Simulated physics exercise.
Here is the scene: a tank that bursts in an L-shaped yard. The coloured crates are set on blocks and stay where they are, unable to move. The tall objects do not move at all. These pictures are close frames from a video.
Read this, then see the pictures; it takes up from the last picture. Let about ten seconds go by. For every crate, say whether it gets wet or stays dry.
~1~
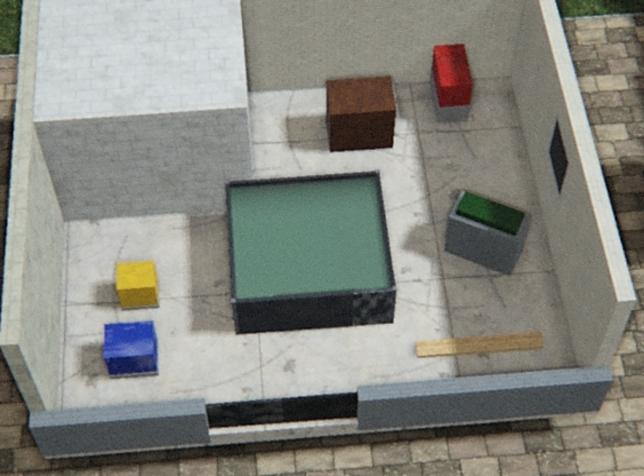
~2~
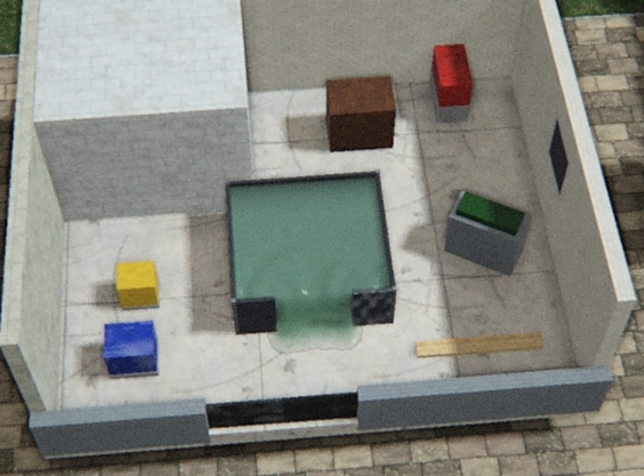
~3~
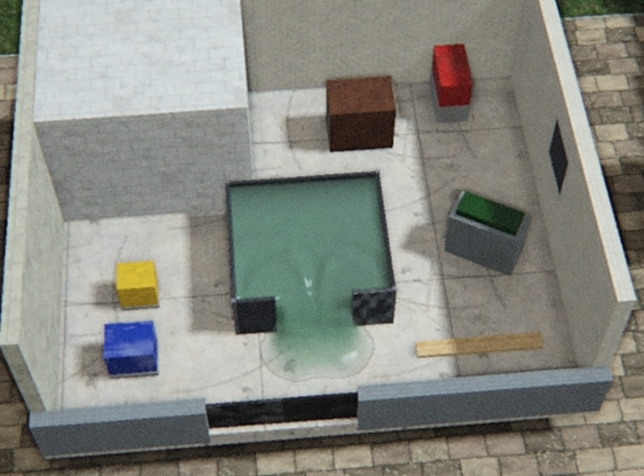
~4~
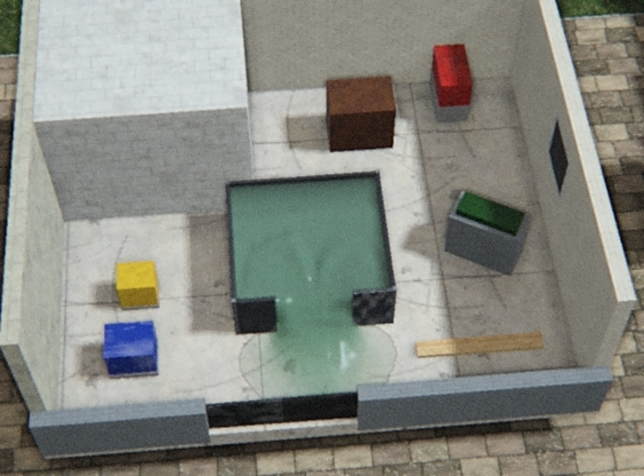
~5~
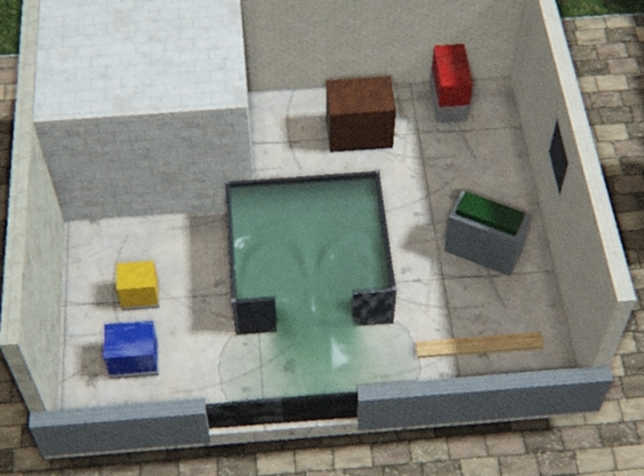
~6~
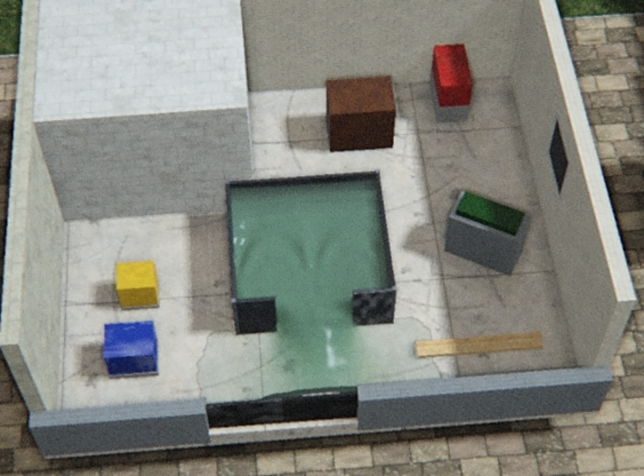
One by one: The yellow crate is hit; the red crate is spared; the blue crate is hit.
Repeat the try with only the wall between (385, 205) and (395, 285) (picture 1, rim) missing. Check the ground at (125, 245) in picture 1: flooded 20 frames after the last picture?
Untouched.
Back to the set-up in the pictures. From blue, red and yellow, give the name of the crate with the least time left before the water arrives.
That one is the one in blue.
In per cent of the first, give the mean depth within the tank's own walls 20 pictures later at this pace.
I'd put it close to 40 percent.
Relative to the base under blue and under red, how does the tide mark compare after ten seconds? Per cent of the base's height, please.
250 %, then 60 %.
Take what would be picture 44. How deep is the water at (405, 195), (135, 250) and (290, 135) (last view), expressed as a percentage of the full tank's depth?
About 6 per cent, then 16 per cent, then 0 per cent.
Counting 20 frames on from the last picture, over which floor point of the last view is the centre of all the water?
I'd say near (315, 311).
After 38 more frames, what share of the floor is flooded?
I'd put it at roughly 90 per cent.
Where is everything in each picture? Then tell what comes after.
The first picture shows still water in the open tank at (308, 237).
In the second picture, water pours out at (314, 316) and has run to (275, 344).
In the third picture, the front is at (285, 374), out from the gap at (314, 317).
In the fourth picture, the front is at a hidden place, out from the gap at (315, 318).
In the fifth picture, the front is at a hidden place, out from the gap at (315, 318).
In the sixth picture, the front is at a hidden place, out from the gap at (314, 317).
A moment on, water covers 25 % of the floor; the yellow crate not reached, the red crate not reached, the blue crate water round its plinth.
Next, water covers 40 % of the floor; the yellow crate water round its plinth, the red crate not reached, the blue crate water round its plinth.
Then, water covers 70 % of the floor; the yellow crate water round its plinth, the red crate water round its plinth, the blue crate water round its plinth.
Later, water covers 90 % of the floor; the yellow crate water round its plinth, the red crate water round its plinth, the blue crate water round its plinth.
In the end, water covers 100 % of the floor; the yellow crate was topped, the red crate stayed above the water, the blue crate was topped.
